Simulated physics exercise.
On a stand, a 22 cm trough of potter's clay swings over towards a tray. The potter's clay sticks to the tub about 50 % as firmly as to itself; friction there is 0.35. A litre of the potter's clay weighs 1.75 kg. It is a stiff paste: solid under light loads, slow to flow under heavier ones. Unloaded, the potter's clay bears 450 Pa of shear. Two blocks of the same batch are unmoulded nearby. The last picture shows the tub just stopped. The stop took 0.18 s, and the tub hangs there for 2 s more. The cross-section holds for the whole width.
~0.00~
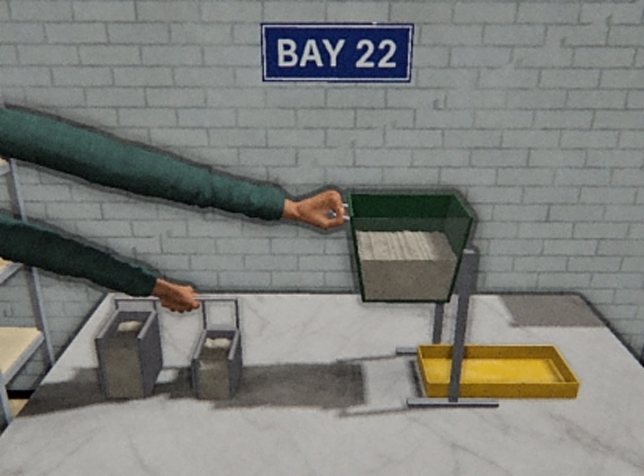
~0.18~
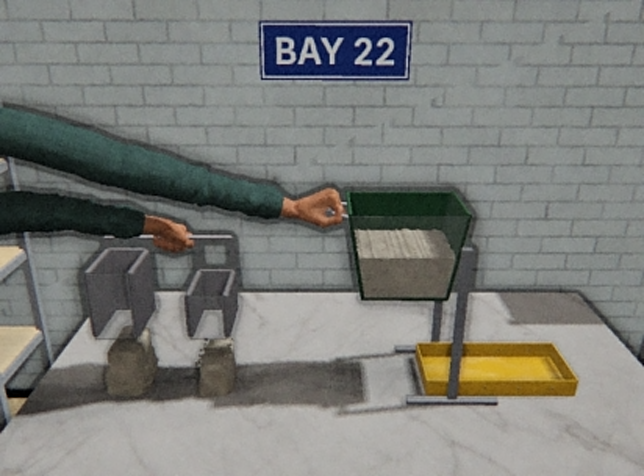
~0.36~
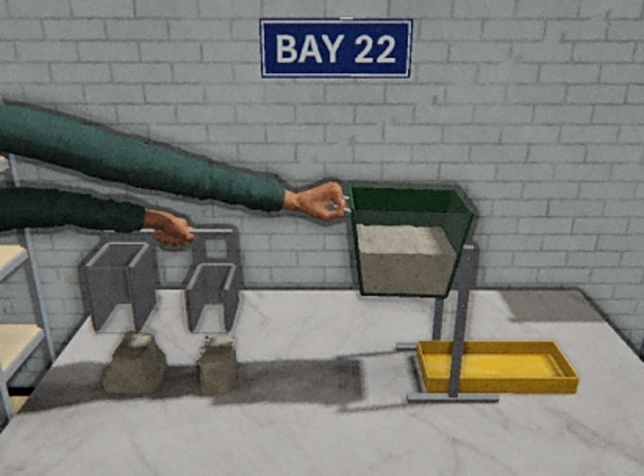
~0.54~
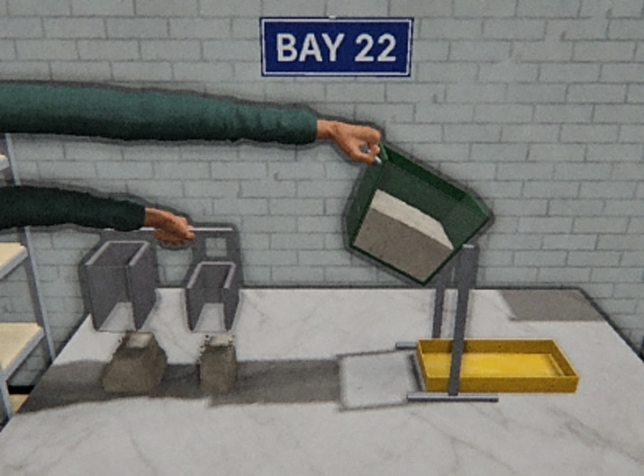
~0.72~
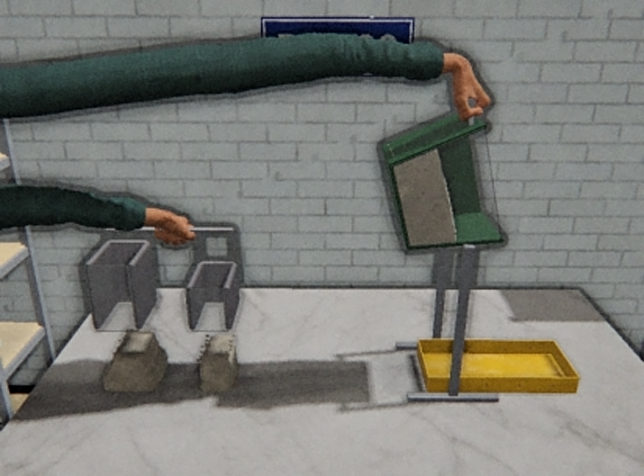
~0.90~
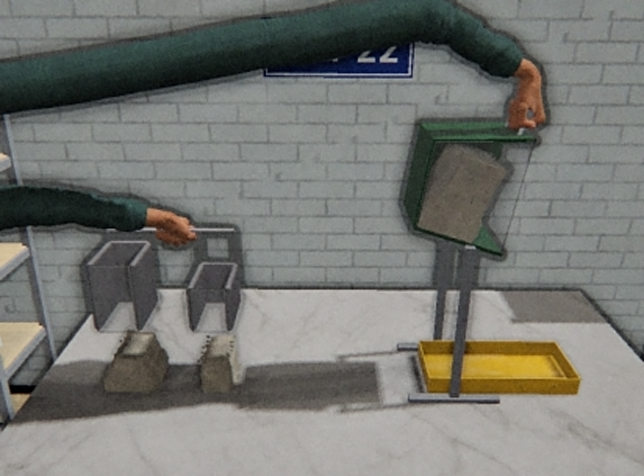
Two hands lift moulds off two grey blocks, then tilt a green tub of clay rightward.
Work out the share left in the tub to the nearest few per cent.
It comes to some 38 %.
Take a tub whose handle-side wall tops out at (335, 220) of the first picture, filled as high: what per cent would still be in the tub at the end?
Then about 35 %.
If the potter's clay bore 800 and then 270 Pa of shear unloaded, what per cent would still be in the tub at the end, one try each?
In that order: 45 %, 30 %.
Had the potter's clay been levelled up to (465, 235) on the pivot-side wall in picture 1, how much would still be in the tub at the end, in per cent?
Then about 25 %.
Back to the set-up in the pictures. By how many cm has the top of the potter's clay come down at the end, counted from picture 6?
About 14 cm.
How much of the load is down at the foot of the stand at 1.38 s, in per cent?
Near 50 %.
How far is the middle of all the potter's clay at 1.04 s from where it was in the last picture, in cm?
About 10 cm.
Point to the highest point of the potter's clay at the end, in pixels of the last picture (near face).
Near (455, 215).
After 1.04 s, the tub is at 99 degrees and holds 70 %.
After 1.21 s, the tub is at 99 degrees and holds 43 %.
After 1.38 s, the tub is at 99 degrees and holds 38 %.
After 1.55 s, the tub is at 99 degrees and holds 38 %.
After 2.90 s, the tub is at 99 degrees and holds 38 %.
